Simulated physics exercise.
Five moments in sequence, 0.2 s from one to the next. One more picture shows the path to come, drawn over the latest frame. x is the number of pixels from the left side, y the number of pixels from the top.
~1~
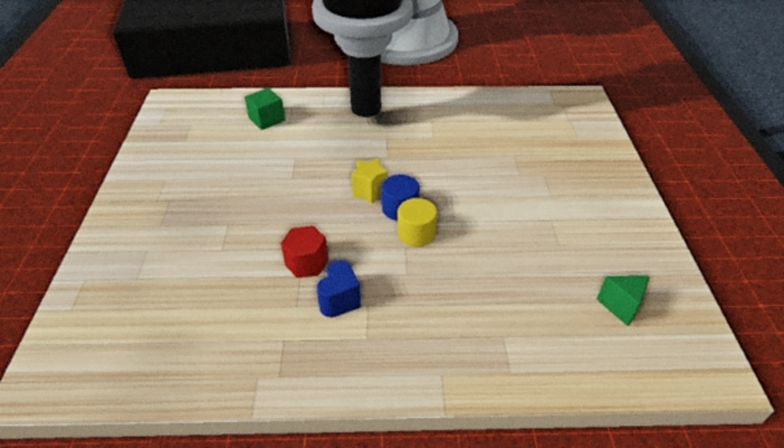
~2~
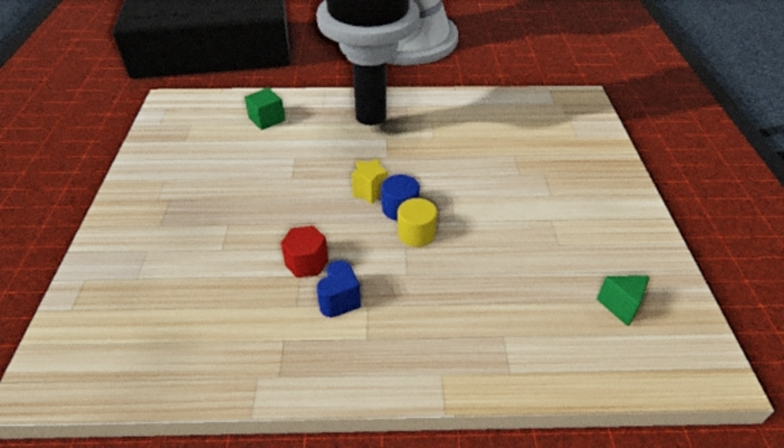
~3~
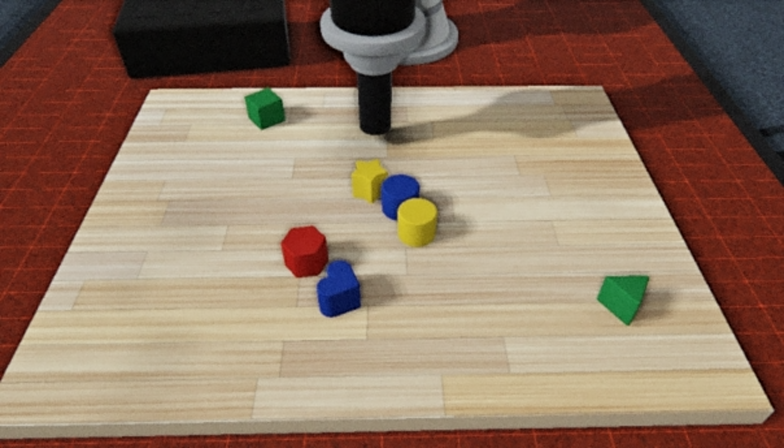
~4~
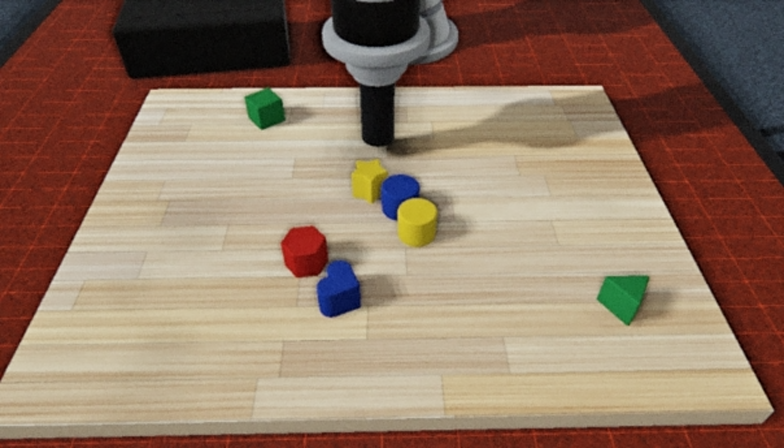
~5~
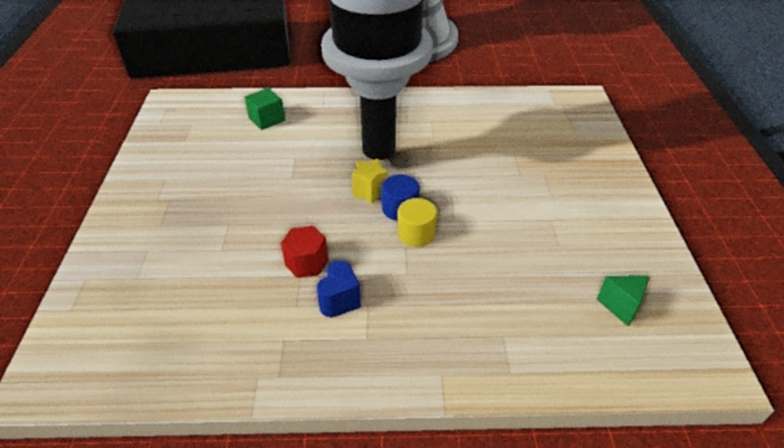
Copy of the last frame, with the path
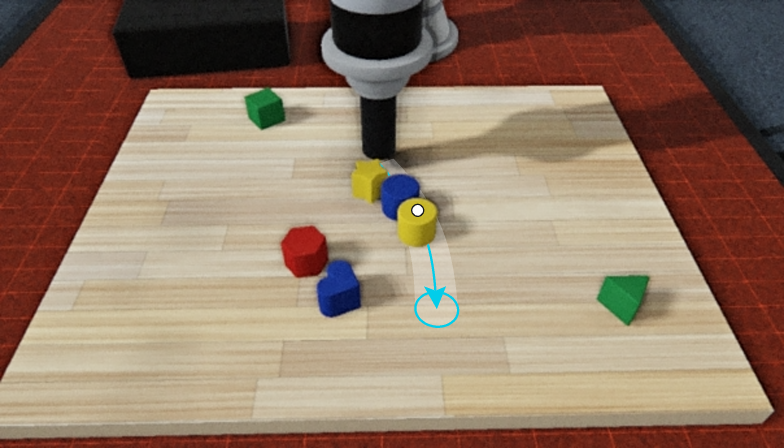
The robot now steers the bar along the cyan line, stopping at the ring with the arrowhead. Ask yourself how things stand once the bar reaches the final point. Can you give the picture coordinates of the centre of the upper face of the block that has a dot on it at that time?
The middle of its top is at (414, 316).
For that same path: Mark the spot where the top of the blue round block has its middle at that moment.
The middle of its upper face will lie at (393, 249).
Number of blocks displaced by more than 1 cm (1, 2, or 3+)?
I reckon the push displaces three or more of the blocks by more than 1 cm.
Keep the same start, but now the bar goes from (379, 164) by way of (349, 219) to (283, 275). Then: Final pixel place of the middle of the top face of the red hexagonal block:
(253, 282)
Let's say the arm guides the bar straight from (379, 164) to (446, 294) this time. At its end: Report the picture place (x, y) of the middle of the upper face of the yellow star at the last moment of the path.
Roughly at (367, 185).
The line goes from (379, 164) via (409, 202) and (429, 250), ending at (437, 309); the dot is on the yellow round block.
What follows on the original path. One third of the way, bar at (410, 189); yellow star at (372, 178), turned 75° clockwise; blue round block at (405, 205); yellow round block at (424, 231).
Two thirds of the way, bar at (430, 236); yellow star at (372, 178), turned 75° clockwise; blue round block at (396, 242); yellow round block at (425, 267).
At the end, bar at (438, 296); blue heart block unmoved; yellow star at (372, 178), turned 75° clockwise; blue round block at (393, 249); yellow round block at (414, 316).
